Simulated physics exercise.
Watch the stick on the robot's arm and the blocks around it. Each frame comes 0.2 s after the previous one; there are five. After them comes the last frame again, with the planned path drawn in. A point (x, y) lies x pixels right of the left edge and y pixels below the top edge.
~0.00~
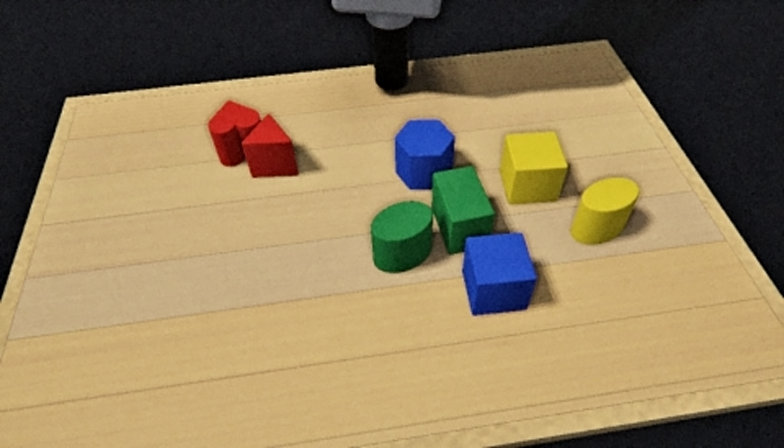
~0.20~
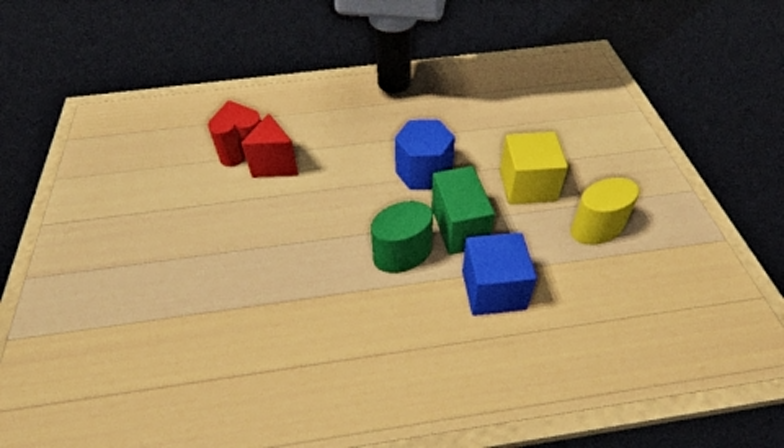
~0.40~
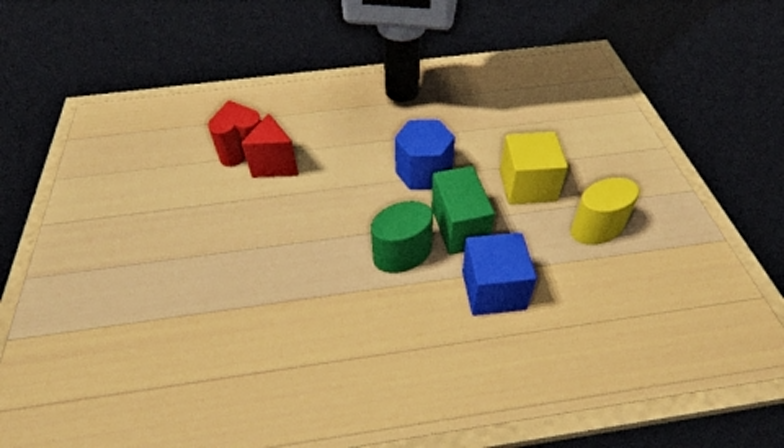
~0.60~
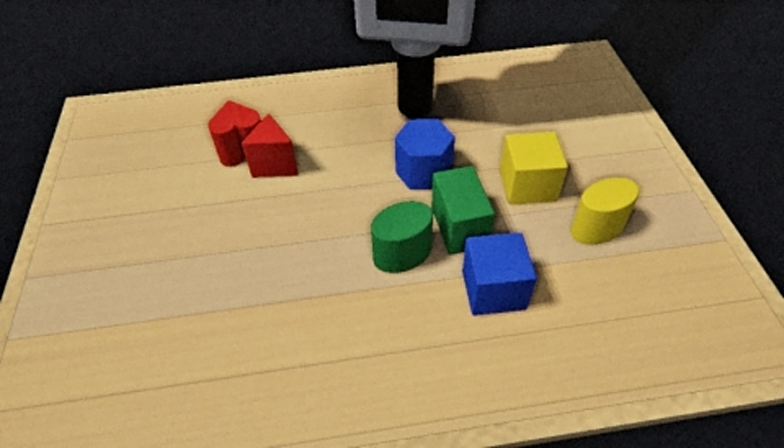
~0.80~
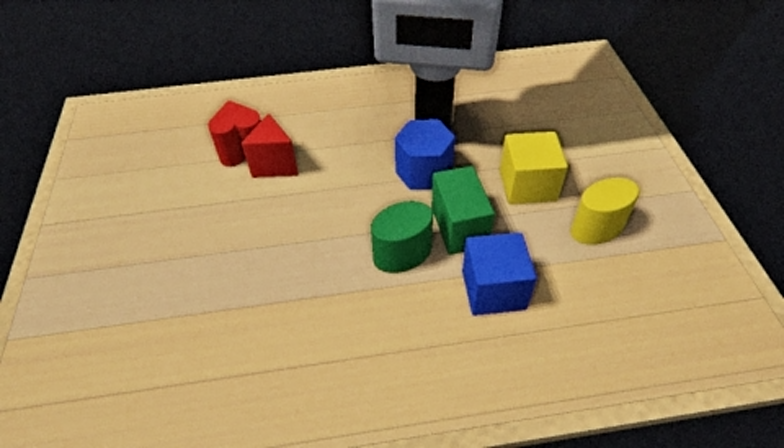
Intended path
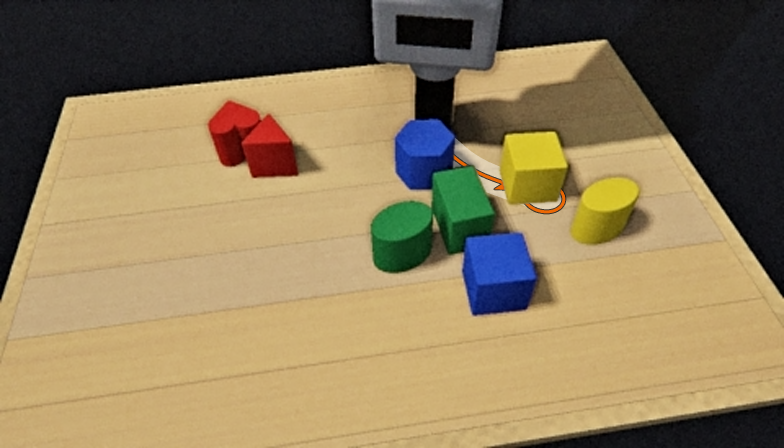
A robot arm with a dark stick reaches in at the top of a pale wooden board against a black background, seen from above at an angle. Two red blocks sit at upper left, with blue and green blocks clustered near the centre and two yellow ones to the right. The stick moves slightly right and towards the viewer, behind the blue six-sided block, while the blocks and camera stay still.
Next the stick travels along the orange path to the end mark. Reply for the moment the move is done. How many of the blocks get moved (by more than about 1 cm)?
Once the path ends, two blocks will have shifted.
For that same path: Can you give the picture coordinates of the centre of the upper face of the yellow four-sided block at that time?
I think it will end close to (603, 163).
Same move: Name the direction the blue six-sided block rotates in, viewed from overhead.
Looking down: Clockwise.
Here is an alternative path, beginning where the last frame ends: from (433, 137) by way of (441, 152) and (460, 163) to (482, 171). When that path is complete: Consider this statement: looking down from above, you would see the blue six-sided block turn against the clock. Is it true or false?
The statement is incorrect.
Path on the board, from (433, 137) via (478, 173), ending at (543, 197).
What follows on the original path. One third of the way, stick (462, 155); blue six-sided block (429, 148), turned 45° clockwise.
Two thirds of the way, stick (500, 174); blue six-sided block (429, 149), turned 45° clockwise; yellow four-sided block (555, 155).
At the end, stick (545, 190); blue six-sided block (429, 149), turned 45° clockwise; green oblong block in place; yellow four-sided block (603, 163); yellow oval (618, 198), turned 15° clockwise.
